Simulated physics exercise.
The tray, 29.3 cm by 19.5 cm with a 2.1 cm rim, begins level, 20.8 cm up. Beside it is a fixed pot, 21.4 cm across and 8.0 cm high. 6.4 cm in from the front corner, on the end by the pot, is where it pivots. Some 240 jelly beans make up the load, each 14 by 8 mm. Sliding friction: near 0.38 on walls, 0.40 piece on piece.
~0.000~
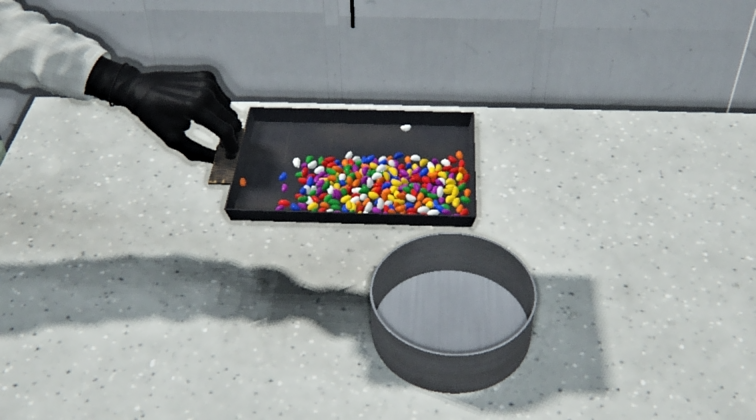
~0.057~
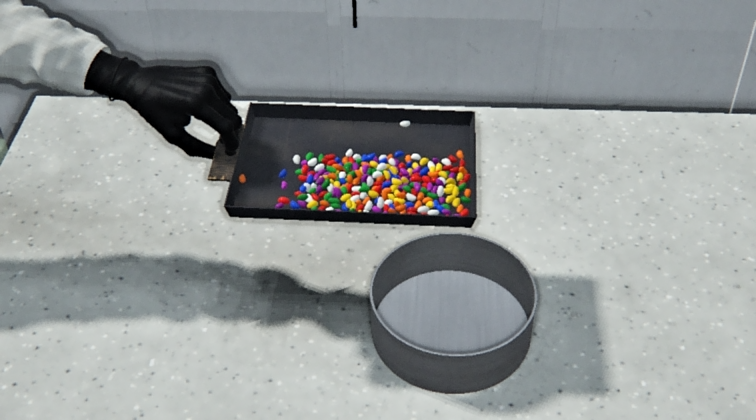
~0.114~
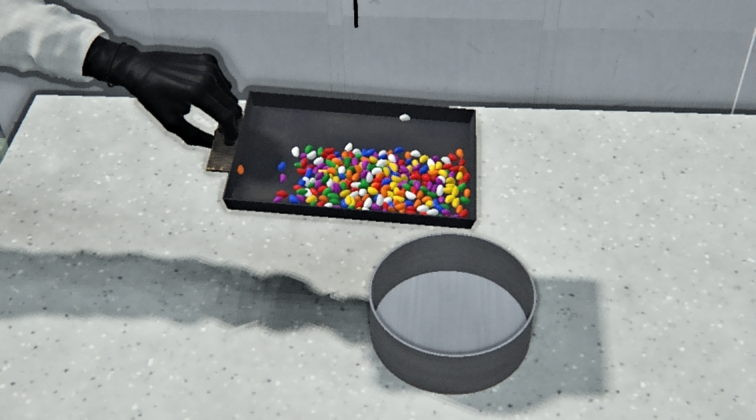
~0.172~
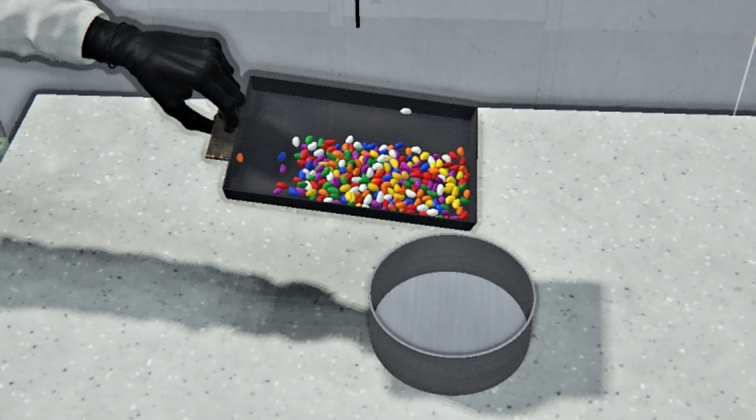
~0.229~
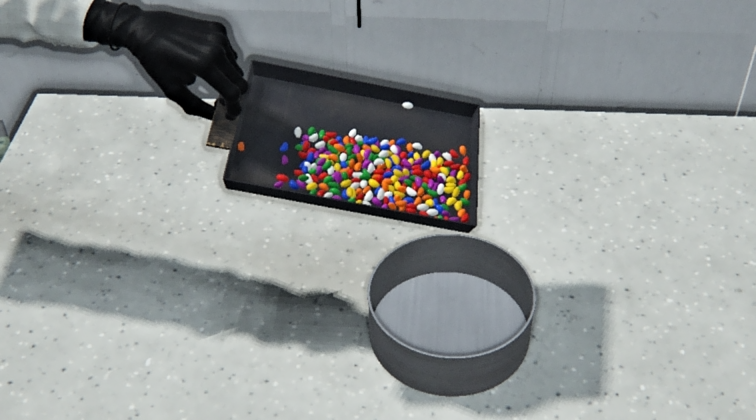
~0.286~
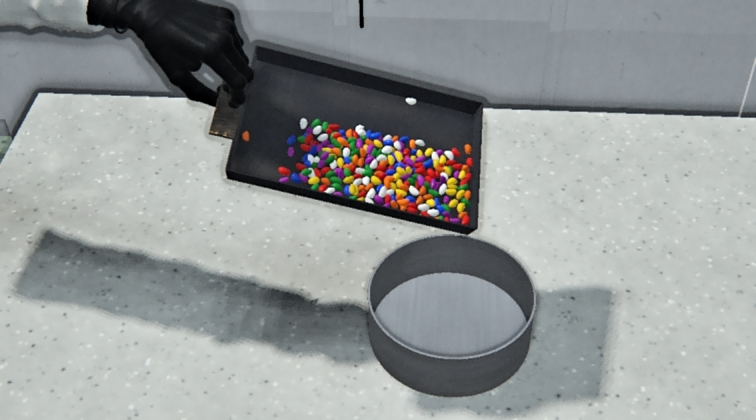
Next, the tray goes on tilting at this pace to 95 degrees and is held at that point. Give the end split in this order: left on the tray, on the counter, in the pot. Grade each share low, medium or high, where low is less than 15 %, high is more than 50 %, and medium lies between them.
Shares - tray: Low, counter: Low, pot: High.
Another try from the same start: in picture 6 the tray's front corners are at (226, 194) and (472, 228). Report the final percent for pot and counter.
Pot 100, counter 0.
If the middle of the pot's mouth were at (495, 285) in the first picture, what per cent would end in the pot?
Estimate: ~ 100 %.
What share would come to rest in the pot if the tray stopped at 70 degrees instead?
75 percent.
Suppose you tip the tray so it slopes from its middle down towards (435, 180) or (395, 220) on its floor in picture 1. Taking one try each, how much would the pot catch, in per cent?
About 65 per cent on the first try and 100 per cent on the second.
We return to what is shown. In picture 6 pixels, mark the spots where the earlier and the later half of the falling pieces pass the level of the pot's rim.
Early: About (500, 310); late: About (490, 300).
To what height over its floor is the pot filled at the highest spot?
I'd put it at close to 3.0 centimetres.
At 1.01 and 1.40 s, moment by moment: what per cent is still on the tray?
About 65, 5.
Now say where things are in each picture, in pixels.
In the first picture, tray tilt 0 degrees, front corners at (229, 207) and (472, 214); middle of the pieces at (379, 186); pot at (453, 290).
In the second picture, tray tilt 1 degrees, front corners at (229, 204) and (473, 214); middle of the pieces at (379, 184).
In the third picture, tray tilt 5 degrees, front corners at (227, 196) and (472, 216), lowest corner right front; middle of the pieces at (379, 181).
In the fourth picture, tray tilt 9 degrees, front corners at (227, 186) and (473, 219), lowest corner right front; middle of the pieces at (379, 177).
In the fifth picture, tray tilt 14 degrees, front corners at (228, 176) and (473, 222), lowest corner right front; middle of the pieces at (380, 172).
In the sixth picture, tray tilt 19 degrees, front corners at (230, 167) and (474, 225), lowest corner right front; middle of the pieces at (382, 169); pot at (452, 293). The tray's pace is about 85 degrees a second.
Then, at 0.72 s, tilt 56 degrees; the tray holds 100 %, the pot 0 %.
After 1.01 s, tilt 80 degrees; the tray holds 65 %, the pot 10 %.
Then, at 1.40 s, tilt 95 degrees; the tray holds 5 %, the pot 95 %.
At rest (2.3 s), tray 0 %, counter 0 %, pot 100 %.
